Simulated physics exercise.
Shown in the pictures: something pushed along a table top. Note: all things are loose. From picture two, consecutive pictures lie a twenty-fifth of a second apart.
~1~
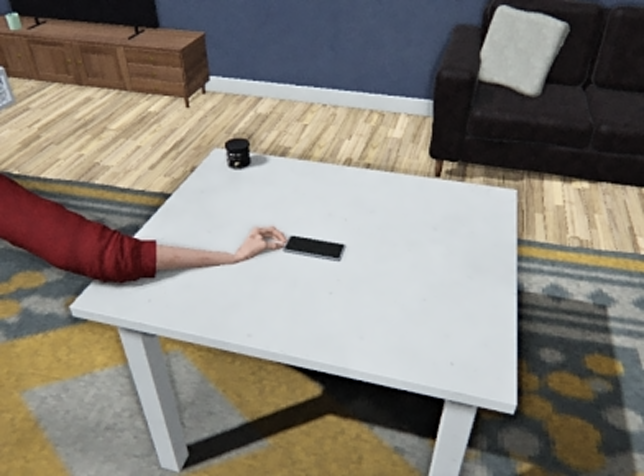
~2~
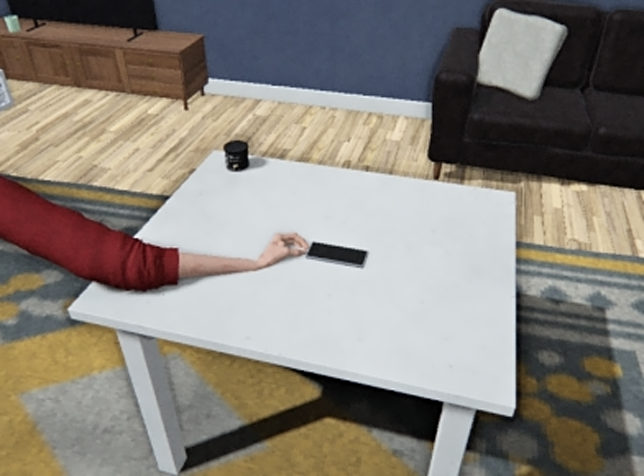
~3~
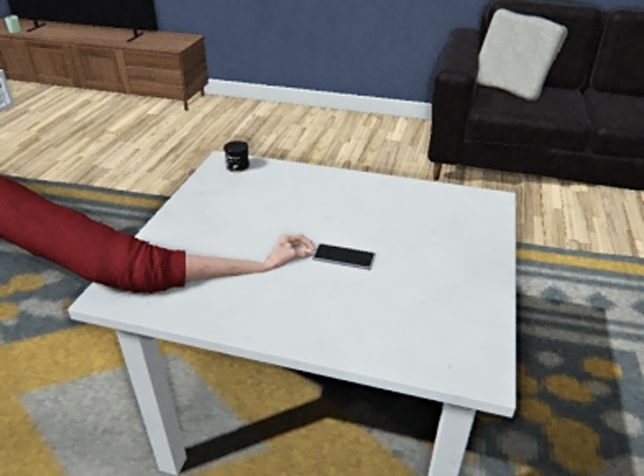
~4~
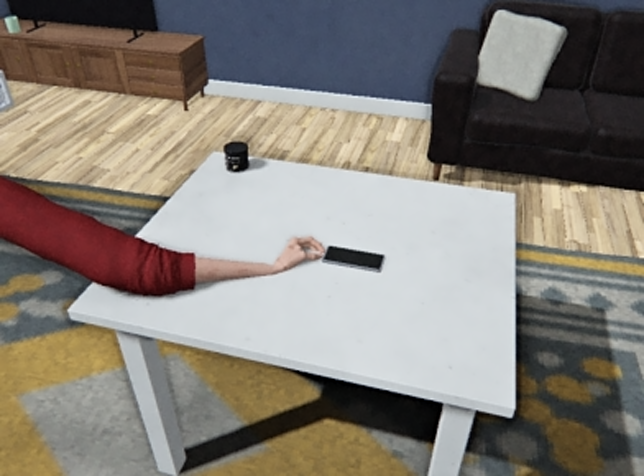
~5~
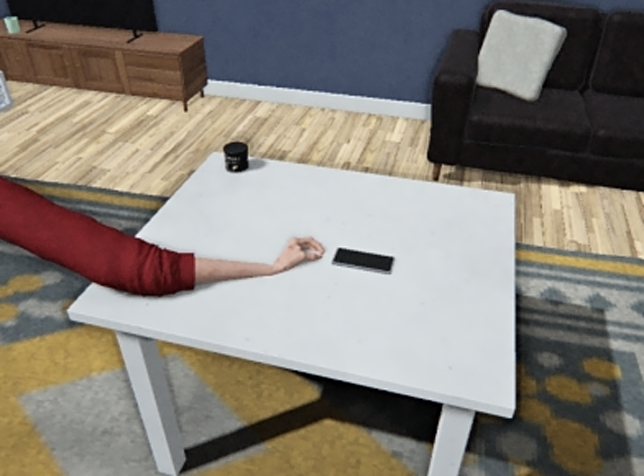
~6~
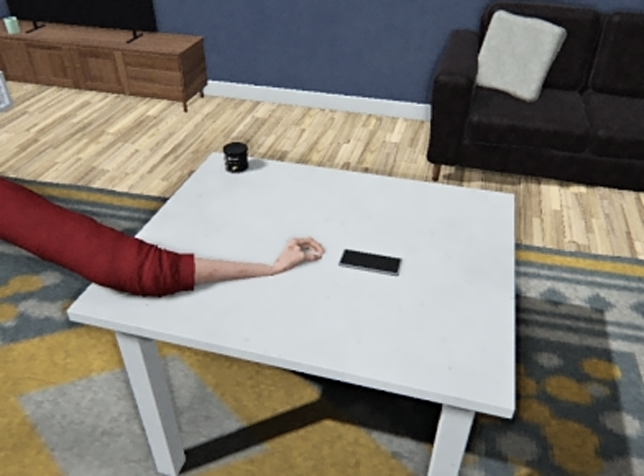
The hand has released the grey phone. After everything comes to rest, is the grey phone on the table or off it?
It is kept by the table.
Then, 0.10 s after the last picture, grey phone slid a little near (378, 264).
Then, 0.50 s after the last picture, grey phone resting near (378, 264).
At rest, moved from the start, grey phone. Seen from the same camera at the end, grey phone near (378, 264).
